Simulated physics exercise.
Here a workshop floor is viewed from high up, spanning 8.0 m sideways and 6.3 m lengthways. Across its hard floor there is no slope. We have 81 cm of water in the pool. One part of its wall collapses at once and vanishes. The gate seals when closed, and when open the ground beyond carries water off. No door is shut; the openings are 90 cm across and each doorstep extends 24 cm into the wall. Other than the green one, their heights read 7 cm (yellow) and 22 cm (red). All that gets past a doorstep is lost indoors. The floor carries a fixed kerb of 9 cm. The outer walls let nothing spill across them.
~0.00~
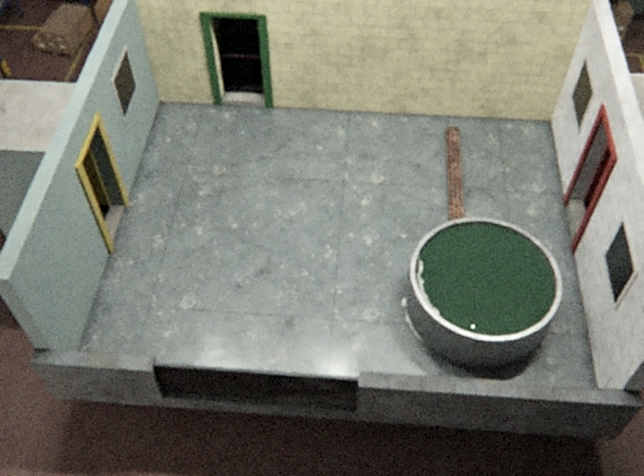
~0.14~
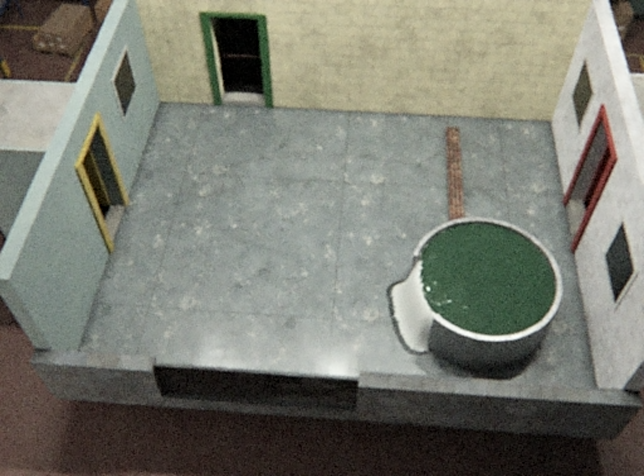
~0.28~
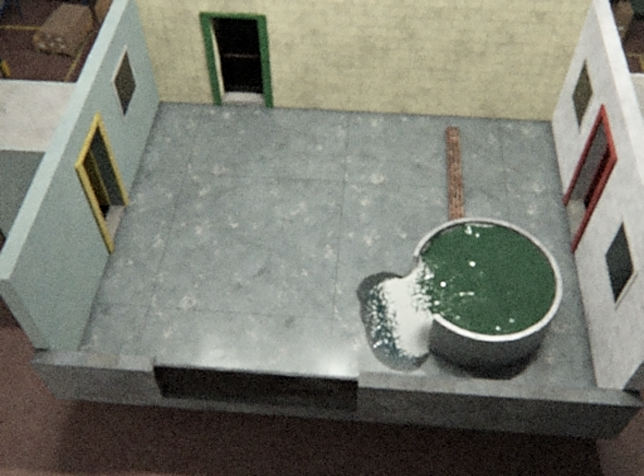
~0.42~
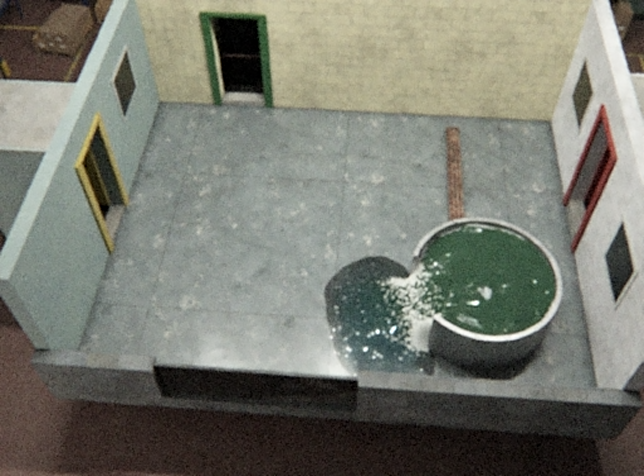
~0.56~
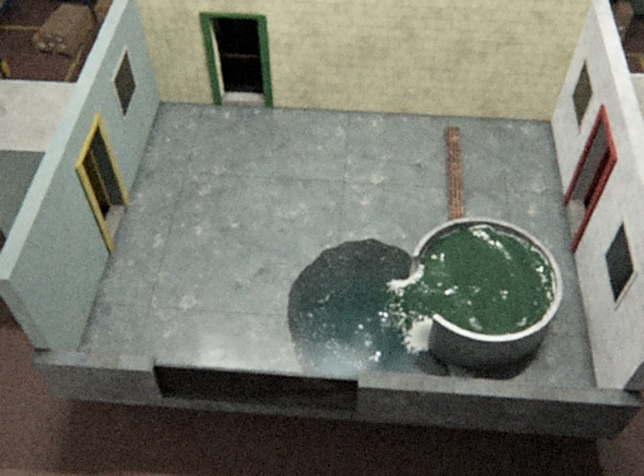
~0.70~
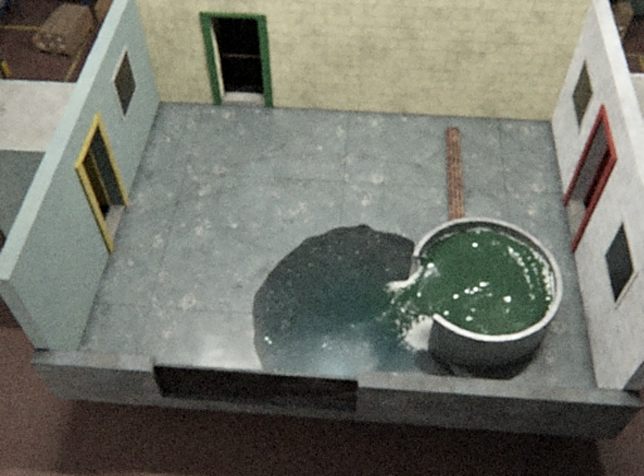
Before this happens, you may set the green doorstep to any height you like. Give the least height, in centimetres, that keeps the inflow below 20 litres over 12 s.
About 14.5 cm.
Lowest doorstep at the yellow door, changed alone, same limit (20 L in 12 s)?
Door yellow, min height approx. 14.0 cm.
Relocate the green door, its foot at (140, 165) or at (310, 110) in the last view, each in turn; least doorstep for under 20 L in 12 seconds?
Roughly 9.0 and 6.0 cm.
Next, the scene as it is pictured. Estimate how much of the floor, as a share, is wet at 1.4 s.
I'd say near 30 percent.
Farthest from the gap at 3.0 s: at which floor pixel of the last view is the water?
Around (147, 143).
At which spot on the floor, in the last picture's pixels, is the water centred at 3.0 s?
The centre of all the water is around (306, 305).
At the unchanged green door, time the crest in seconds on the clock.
The depth peaks at about 5.0 seconds.
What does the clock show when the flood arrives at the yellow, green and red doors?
Times: Yellow = 2.0 s, green = 4.5 s, red = 8.5 s.
After 1.4 s water covers 30 % of the floor, deepest (34 cm) near (402, 317); it has not reached the green door.
After 3.0 s water covers 50 % of the floor, deepest (37 cm) near (70, 376); it has not reached the green door.
After 12.0 s water covers 95 % of the floor, deepest (12 cm) near (434, 248); 8 cm at the green door, 41 litres in over its 12 cm doorstep.
At the green door as built, the water arrived by 4.3 s and peaked near 21 cm at 5.0 s.
Run again over the same 12 s with other heights there, 26 litres in over 13.5 cm, 12 litres over 16 cm. The limit of 20 litres is kept from about 14.5 cm up.
